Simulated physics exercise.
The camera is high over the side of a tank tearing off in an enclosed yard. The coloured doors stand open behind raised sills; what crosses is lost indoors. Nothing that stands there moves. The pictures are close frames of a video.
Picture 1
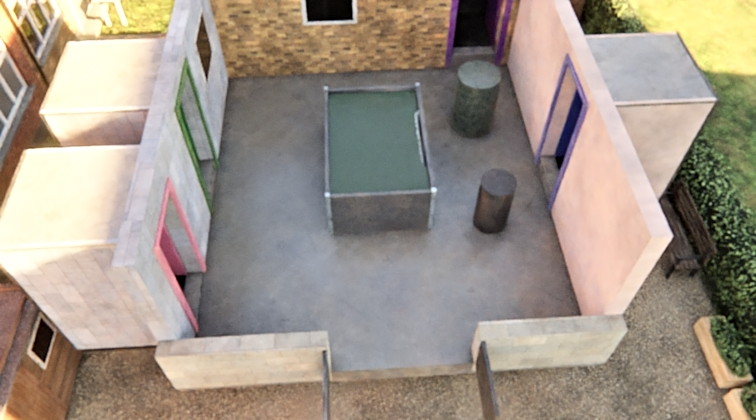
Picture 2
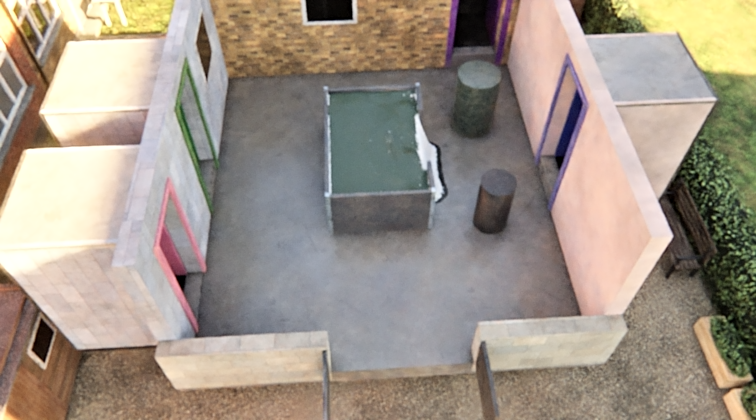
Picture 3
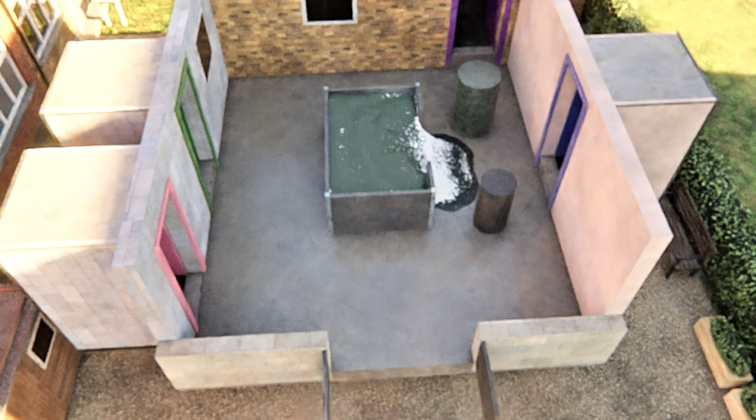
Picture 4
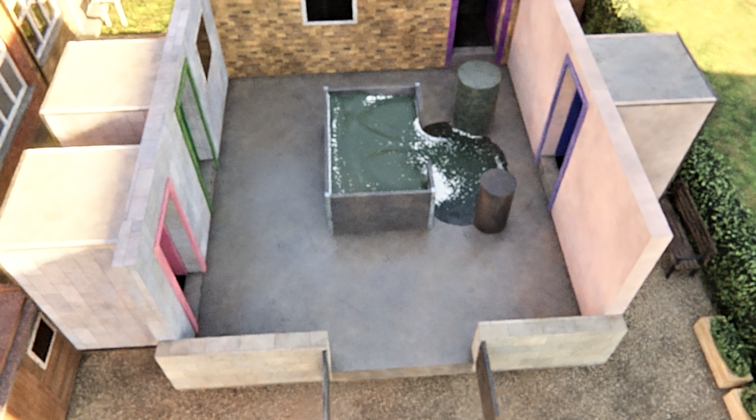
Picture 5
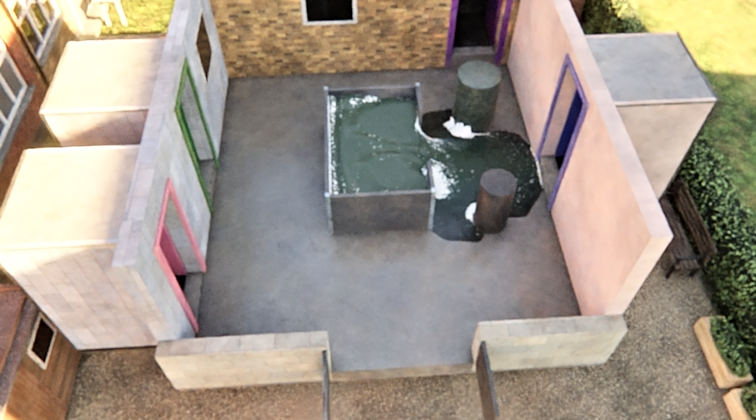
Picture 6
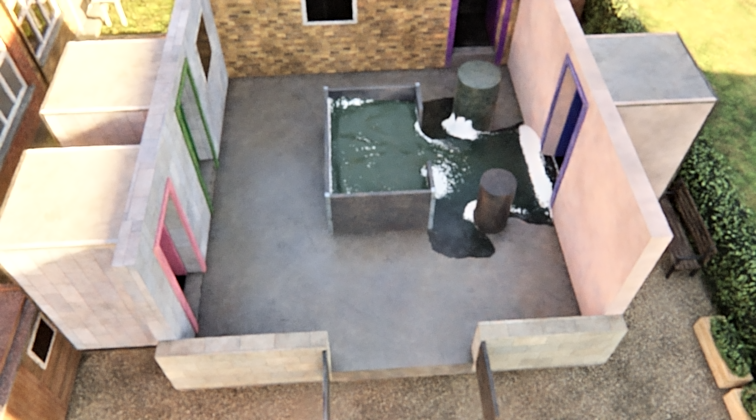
In the video, seen from above, green water in a tank within a walled yard bursts through the tank's right side, spreads across the floor around two dark cylinders, and reaches the pink wall by the blue-framed doorway.
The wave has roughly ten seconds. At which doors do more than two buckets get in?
The pink door takes more than that; the blue door takes more than that; the green door stays under that; the purple door stays under that.
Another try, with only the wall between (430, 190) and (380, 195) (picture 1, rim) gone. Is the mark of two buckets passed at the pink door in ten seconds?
One by one: Pink door holds.
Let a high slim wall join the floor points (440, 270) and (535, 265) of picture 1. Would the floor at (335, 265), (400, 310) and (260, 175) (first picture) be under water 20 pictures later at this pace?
In turn: Awash, flooded, dry.
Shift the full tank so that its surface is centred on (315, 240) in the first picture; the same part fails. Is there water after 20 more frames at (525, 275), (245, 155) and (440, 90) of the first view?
In that order: Covered, no water, flooded.
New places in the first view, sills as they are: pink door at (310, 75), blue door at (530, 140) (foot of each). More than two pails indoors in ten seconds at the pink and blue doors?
The pink door keeps below it, the blue door passes that mark.
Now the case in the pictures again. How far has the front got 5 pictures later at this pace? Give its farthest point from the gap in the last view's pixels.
At about (582, 328).
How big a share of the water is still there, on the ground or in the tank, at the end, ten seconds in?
Close to 80 %.
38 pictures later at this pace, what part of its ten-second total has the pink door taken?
Some 15 per cent.
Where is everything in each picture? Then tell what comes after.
The first frame shows still water in the water tank at (376, 140).
In the second frame, water pours out at (421, 159) and has run to (437, 199).
In the third frame, water pours out at (421, 161) and has run to (472, 194).
In the fourth frame, the front is at a hidden place, out from the gap at (421, 162).
In the fifth frame, water pours out at (421, 162) and has run to (540, 185).
In the sixth frame, water pours out at (421, 161) and has run to (551, 221).
A moment on, water covers 30 % of the floor; the pink door not reached, the blue door over two buckets in, the green door not reached, the purple door not reached.
Next, water covers 40 % of the floor; the pink door not reached, the blue door far over two buckets in, the green door not reached, the purple door wet at the sill, nothing in.
Then, water covers 60 % of the floor; the pink door not reached, the blue door far over two buckets in, the green door not reached, the purple door wet at the sill, nothing in.
Later, water covers 90 % of the floor; the pink door under two buckets in, the blue door far over two buckets in, the green door wet at the sill, nothing in, the purple door wet at the sill, nothing in.
In the end, water covers 100 % of the floor; the pink door far over two buckets in, the blue door far over two buckets in, the green door wet at the sill, nothing in, the purple door wet at the sill, nothing in.
